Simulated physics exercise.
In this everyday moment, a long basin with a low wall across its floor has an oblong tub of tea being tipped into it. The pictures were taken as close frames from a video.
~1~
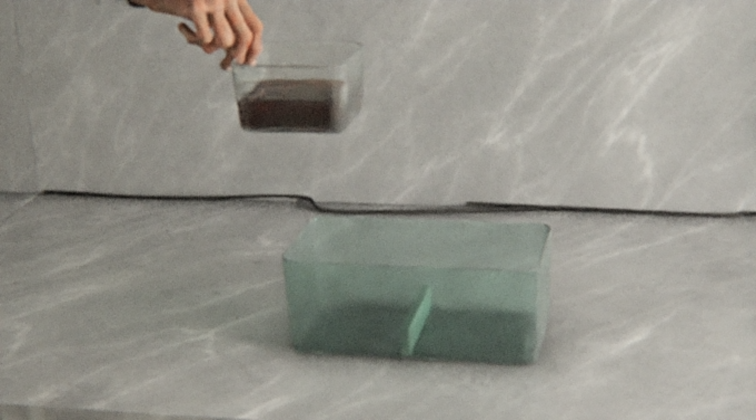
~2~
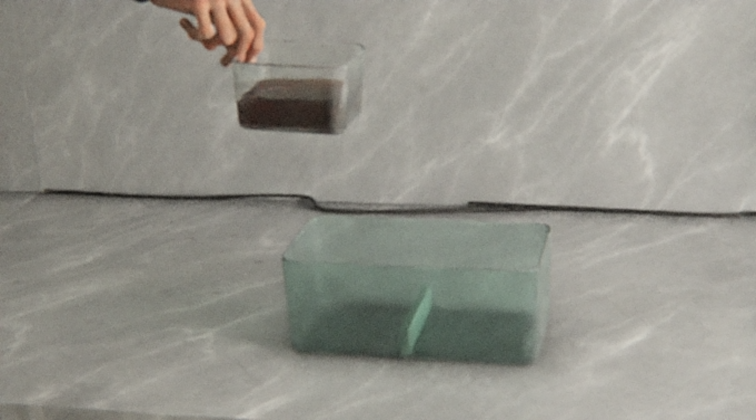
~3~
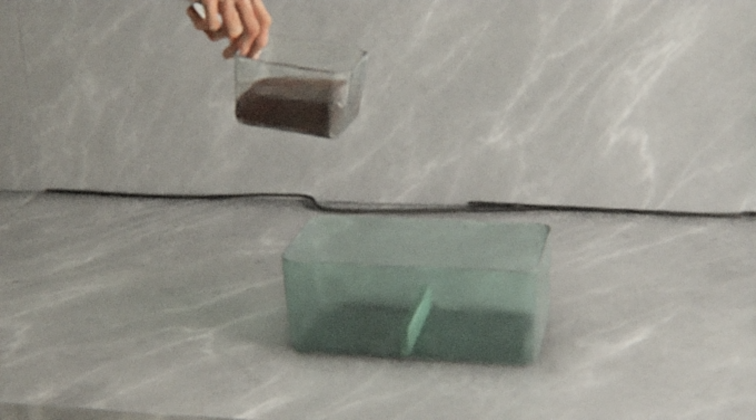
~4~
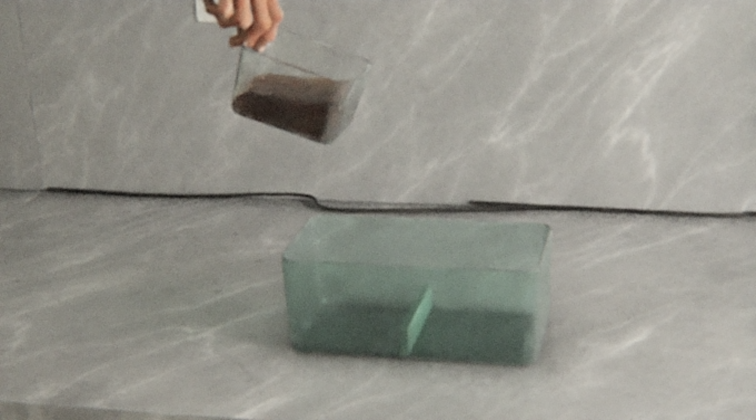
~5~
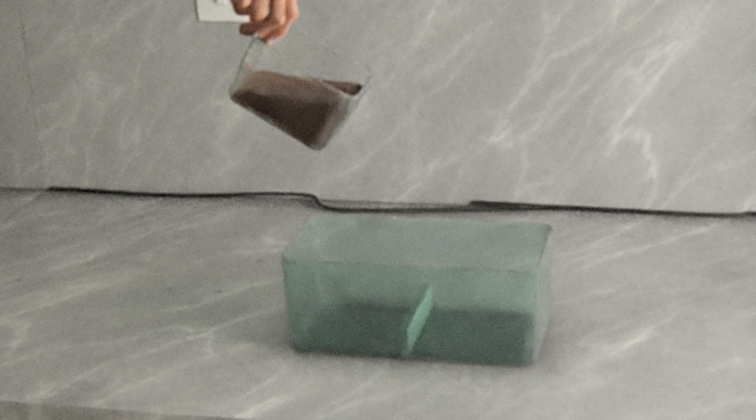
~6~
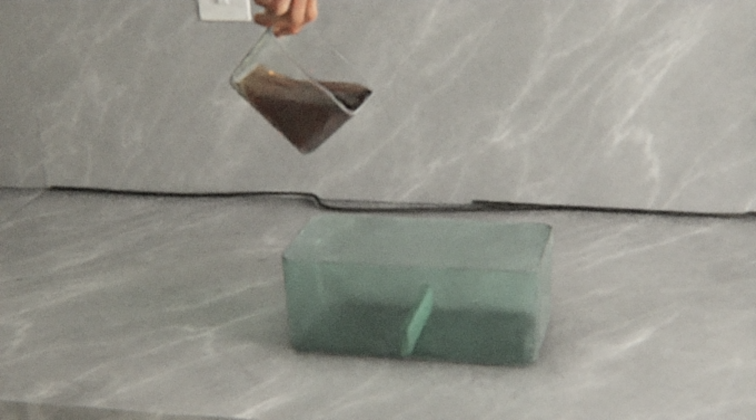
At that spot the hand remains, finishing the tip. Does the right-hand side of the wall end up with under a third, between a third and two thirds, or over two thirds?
At least a third, at most two thirds.
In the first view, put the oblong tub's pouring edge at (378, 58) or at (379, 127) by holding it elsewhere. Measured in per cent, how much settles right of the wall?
About 85 and 60 per cent.
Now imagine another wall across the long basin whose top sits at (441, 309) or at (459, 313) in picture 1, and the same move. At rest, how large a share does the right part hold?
5 % then 15 %.
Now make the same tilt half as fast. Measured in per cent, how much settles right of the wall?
About 55 %.
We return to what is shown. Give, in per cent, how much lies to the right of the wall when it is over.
Close to 55 in a hundred.
A moment on, the oblong tub is tipped on its side and 36 per cent is still to pour, 5 is left of the wall and 8 right of it.
Next, the oblong tub is tipped on its side and 18 per cent is still to pour, 21 is left of the wall and 50 right of it.
Then the oblong tub is tipped on its side and 5 per cent is still to pour, 35 is left of the wall and 50 right of it.
Later the oblong tub is tipped on its side and 2 per cent is still to pour, 42 is left of the wall and 52 right of it.
At rest 45 per cent lies left of the wall, 53 right of it and 2 outside.
